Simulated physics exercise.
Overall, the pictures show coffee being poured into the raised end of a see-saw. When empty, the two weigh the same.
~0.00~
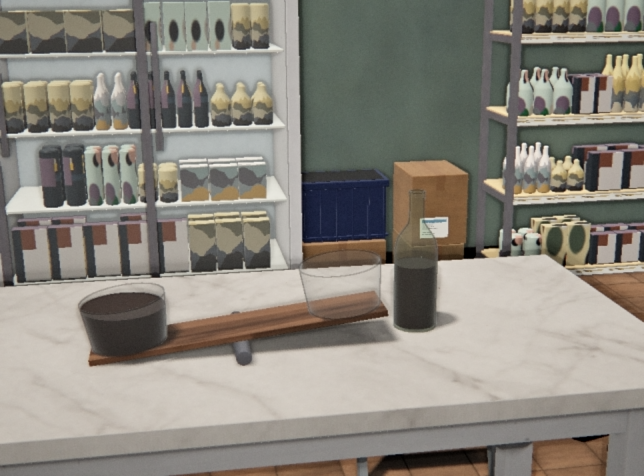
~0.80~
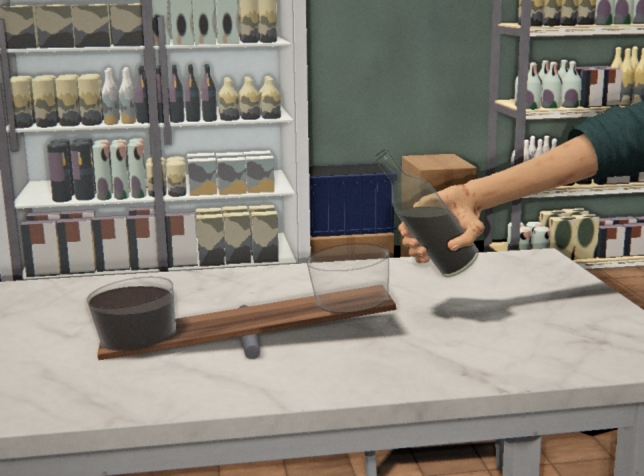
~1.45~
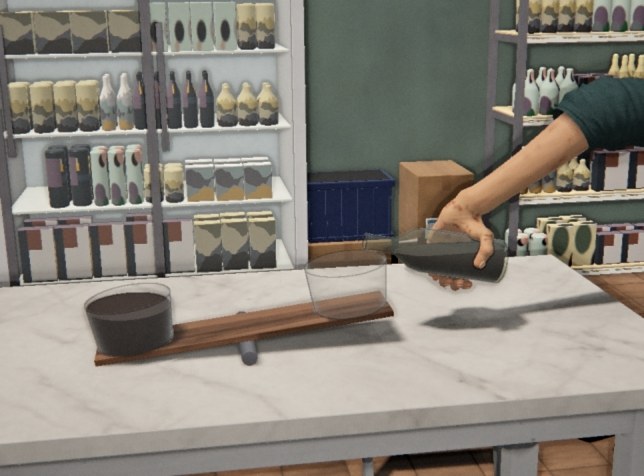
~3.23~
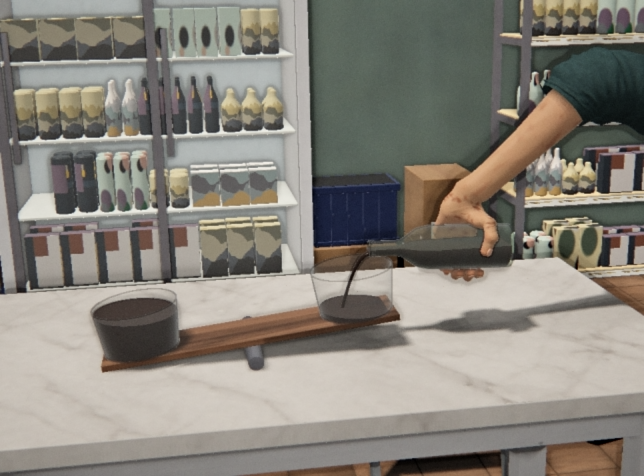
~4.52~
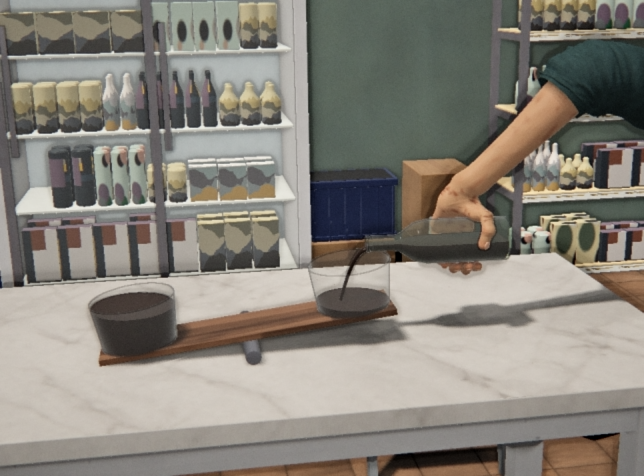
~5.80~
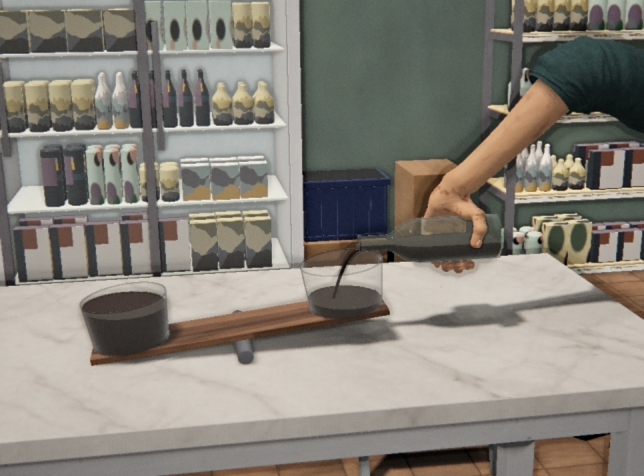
The video shows a hand lifting a bottle of dark liquid from a marble counter, tilting it, and pouring a thin stream into the empty tub on a see-saw's raised right end, while the fuller left tub stays low.
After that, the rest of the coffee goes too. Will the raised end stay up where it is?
Yes - it's going to stay unchanged, I'd say.
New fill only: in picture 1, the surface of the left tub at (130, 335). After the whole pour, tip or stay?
Outcome for this fill: It swaps its tilt.
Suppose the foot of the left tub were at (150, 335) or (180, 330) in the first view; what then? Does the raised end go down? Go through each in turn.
Stays put, turns over.
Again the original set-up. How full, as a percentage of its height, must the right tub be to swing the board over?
Around 80 per cent of its height.
After 10.5 s, the right tub is about a third full; the board leans as before.
After 14.2 s, the right tub is about half full; the board leans as before.
After 17.3 s, the right tub is about half full; the board leans as before.
